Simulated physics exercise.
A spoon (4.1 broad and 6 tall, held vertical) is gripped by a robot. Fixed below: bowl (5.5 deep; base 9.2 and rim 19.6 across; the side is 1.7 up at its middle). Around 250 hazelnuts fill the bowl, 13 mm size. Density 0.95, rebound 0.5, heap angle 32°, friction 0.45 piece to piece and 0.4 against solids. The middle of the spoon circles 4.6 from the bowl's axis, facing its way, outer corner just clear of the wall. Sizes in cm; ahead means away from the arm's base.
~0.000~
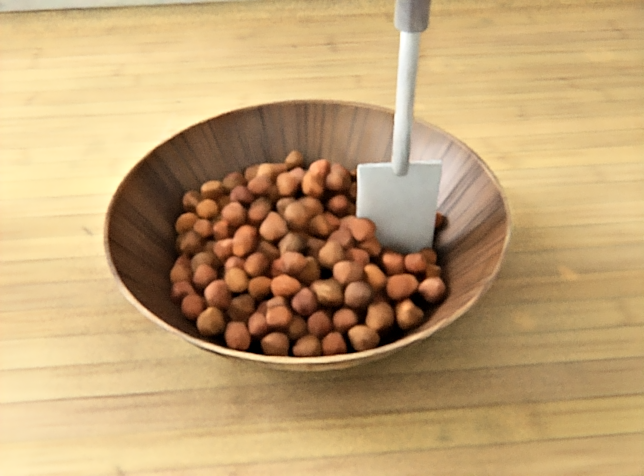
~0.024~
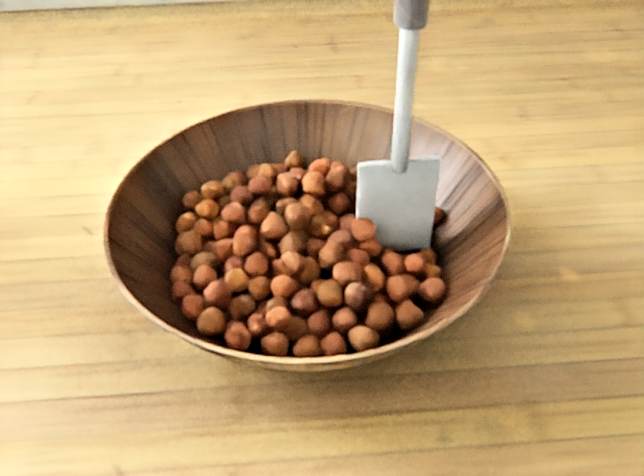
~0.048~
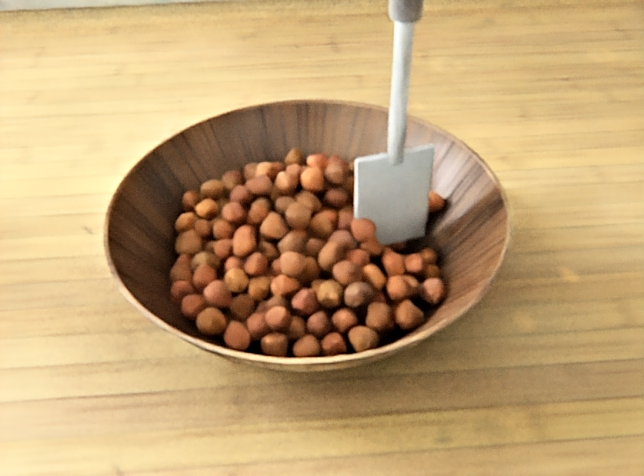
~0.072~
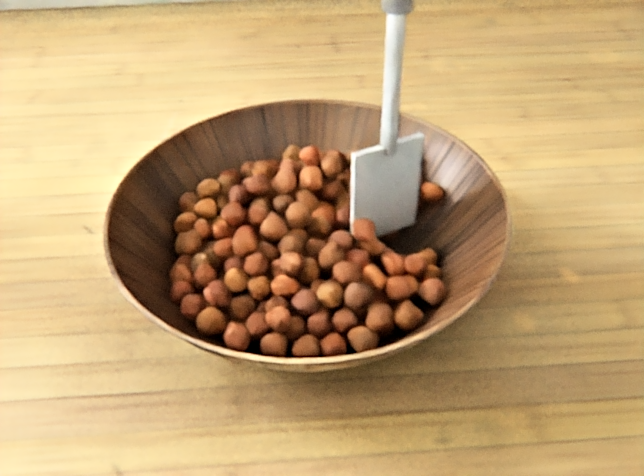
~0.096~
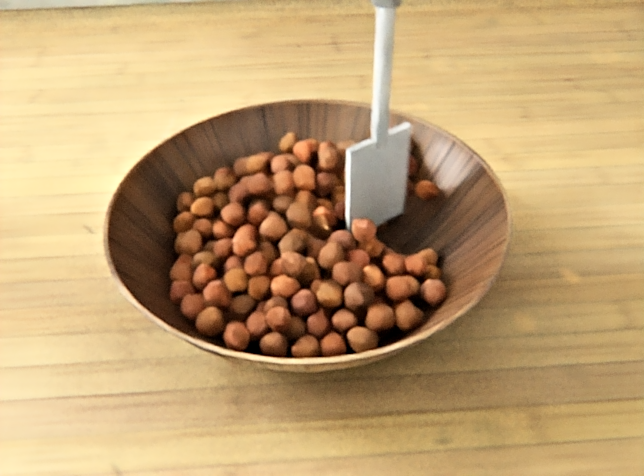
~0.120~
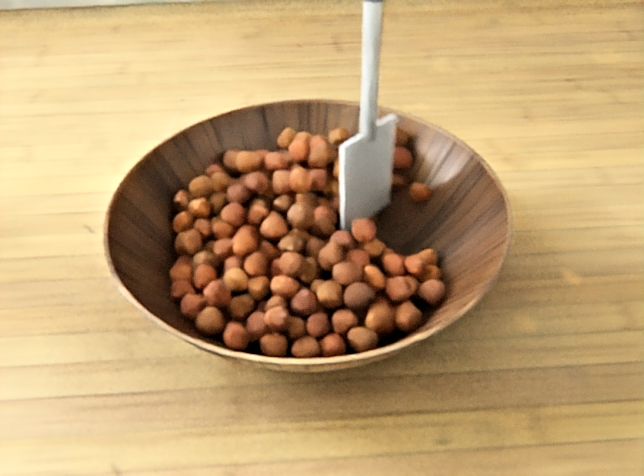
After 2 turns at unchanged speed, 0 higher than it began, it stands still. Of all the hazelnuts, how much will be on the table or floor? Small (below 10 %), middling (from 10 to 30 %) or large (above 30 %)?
Share on the table or floor: Middling (from 10 to 30 %).
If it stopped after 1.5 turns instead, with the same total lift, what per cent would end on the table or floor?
In that case some 15 per cent.
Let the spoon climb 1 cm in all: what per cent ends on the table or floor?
Some 15 per cent.
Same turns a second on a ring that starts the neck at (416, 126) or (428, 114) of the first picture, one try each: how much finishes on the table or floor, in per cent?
Some 25 and 20 per cent.
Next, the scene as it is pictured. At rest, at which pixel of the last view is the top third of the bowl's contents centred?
At about (392, 186).
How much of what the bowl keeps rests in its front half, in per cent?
About 35 per cent.
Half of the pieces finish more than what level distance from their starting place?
Some 9 cm.
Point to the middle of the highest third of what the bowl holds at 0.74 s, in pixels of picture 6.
Around (425, 239).
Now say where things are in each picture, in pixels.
The first picture shows the spoon neck at (403, 138), 0° round; upper third of the load around (287, 242), from x 180 to 430, top at y 160; 253 in the bowl.
The second picture shows the spoon neck at (402, 135), 3° round; upper third of the load around (290, 236), from x 180 to 430, top at y 160.
The third picture shows the spoon neck at (398, 127), 12° round; upper third of the load around (295, 228), from x 180 to 430, top at y 160.
The fourth picture shows the spoon neck at (390, 119), 22° round; upper third of the load around (295, 217), from x 180 to 430, top at y 155.
The fifth picture shows the spoon neck at (381, 111), 33° round; upper third of the load around (293, 209), from x 180 to 430, top at y 145.
The sixth picture shows the spoon neck at (370, 105), 43° round; upper third of the load around (293, 203), from x 180 to 430, top at y 135; 253 in the bowl.
After 0.74 s, 310° round, highest piece 7 above the table; 235 in the bowl, 16 on the table or floor, 2 in flight or on the tool.
After 1.36 s, 218° round, highest piece 6 above the table; 219 in the bowl, 34 on the table or floor.
After 1.87 s, 0° round, highest piece 6 above the table; 207 in the bowl, 46 on the table or floor.
After 2.57 s, 0° round, highest piece 6 above the table; 207 in the bowl, 46 on the table or floor.
In the end, 207 in the bowl, 46 on the table or floor. That is 18 % on the table or floor.
